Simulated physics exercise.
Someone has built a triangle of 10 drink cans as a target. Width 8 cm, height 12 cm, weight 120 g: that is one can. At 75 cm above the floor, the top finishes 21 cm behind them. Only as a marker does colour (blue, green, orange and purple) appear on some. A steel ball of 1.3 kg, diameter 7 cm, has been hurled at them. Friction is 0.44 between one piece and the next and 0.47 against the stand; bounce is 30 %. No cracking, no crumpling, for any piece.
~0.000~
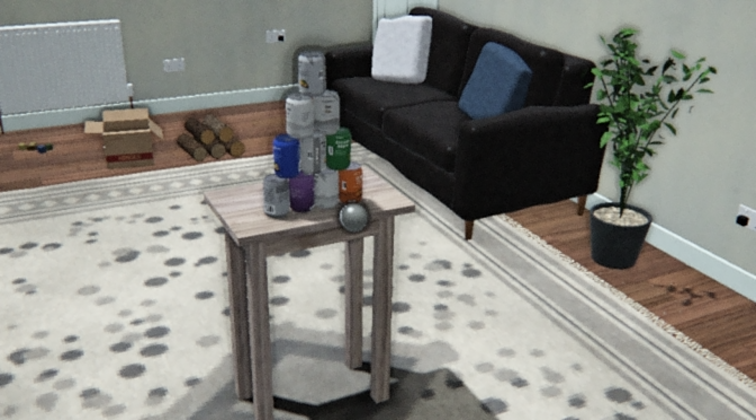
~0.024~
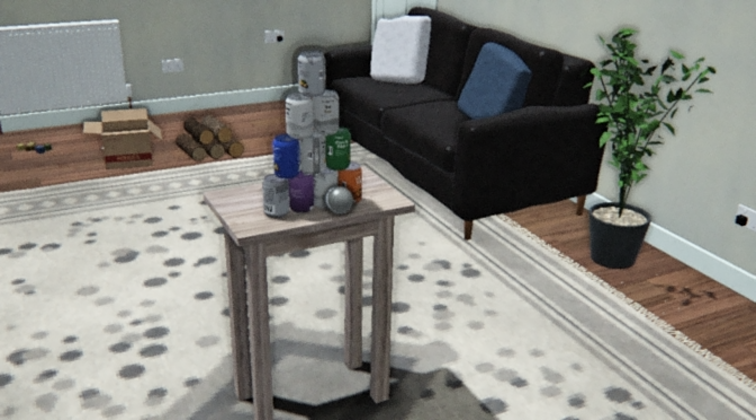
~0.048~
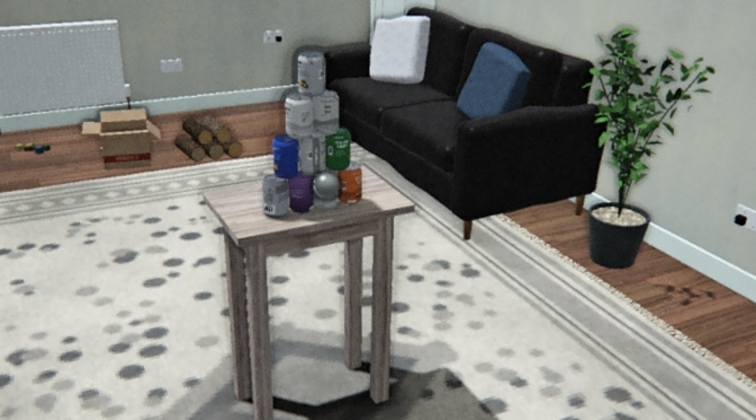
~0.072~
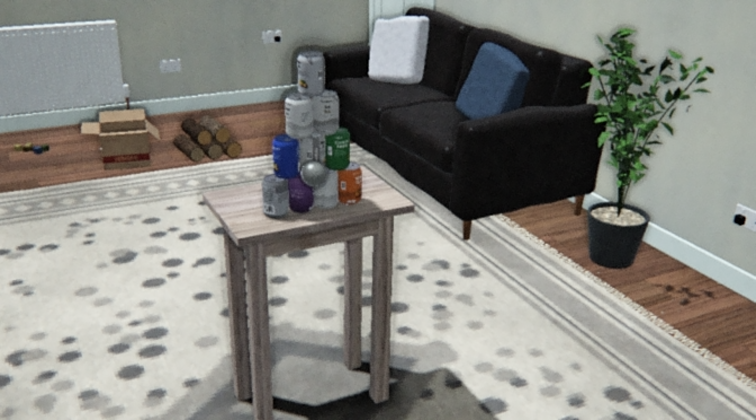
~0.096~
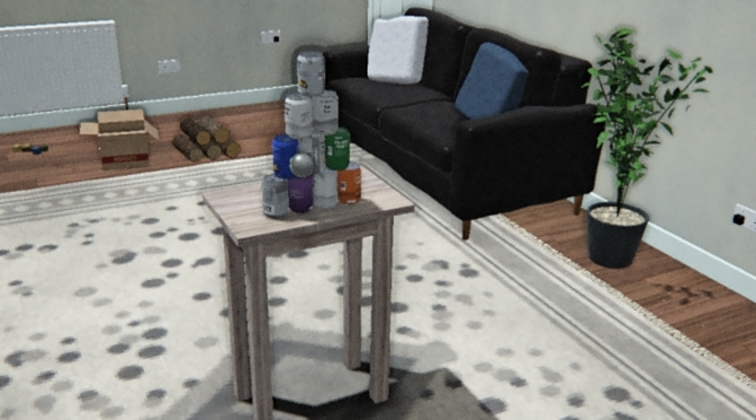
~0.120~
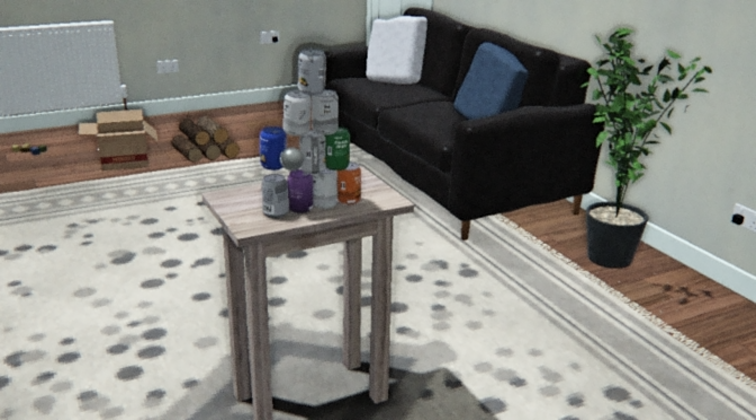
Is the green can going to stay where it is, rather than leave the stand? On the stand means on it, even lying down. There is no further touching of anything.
Yes, it keeps its place.
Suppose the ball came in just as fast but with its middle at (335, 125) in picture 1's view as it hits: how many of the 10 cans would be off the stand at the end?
In that case, 4.
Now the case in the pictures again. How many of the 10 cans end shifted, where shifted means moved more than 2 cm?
The shifted count is 6.
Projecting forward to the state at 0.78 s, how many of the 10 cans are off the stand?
It's 3 by that point.
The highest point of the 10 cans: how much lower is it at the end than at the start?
Roughly 24 cm.
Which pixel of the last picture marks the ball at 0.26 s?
I'd put it somewhere around (245, 165).
Around 0.26 s, ball still moving; none of the 10 cans off the stand, 6 disturbed; green can tipped 3°; blue can tipped 14°, 7 cm lower.
Around 0.47 s, ball still moving; 1 of the 10 cans off the stand; green can displaced 26 mm; blue can tipped 19°, 55 cm lower.
Around 0.78 s, ball still moving; 3 of the 10 cans off the stand; green can displaced 31 mm; blue can tipped 18°, 75 cm lower.
Around 1.08 s, ball still moving; 4 of the 10 cans off the stand; green can displaced 31 mm; blue can upside down.
Finally (1.2 s), ball rolling away; 4 of the 10 cans off the stand; green can displaced 31 mm; blue can tipped 22°, 82 cm lower; purple can unmoved. Seen by the last camera, middles, green can near (347, 148).
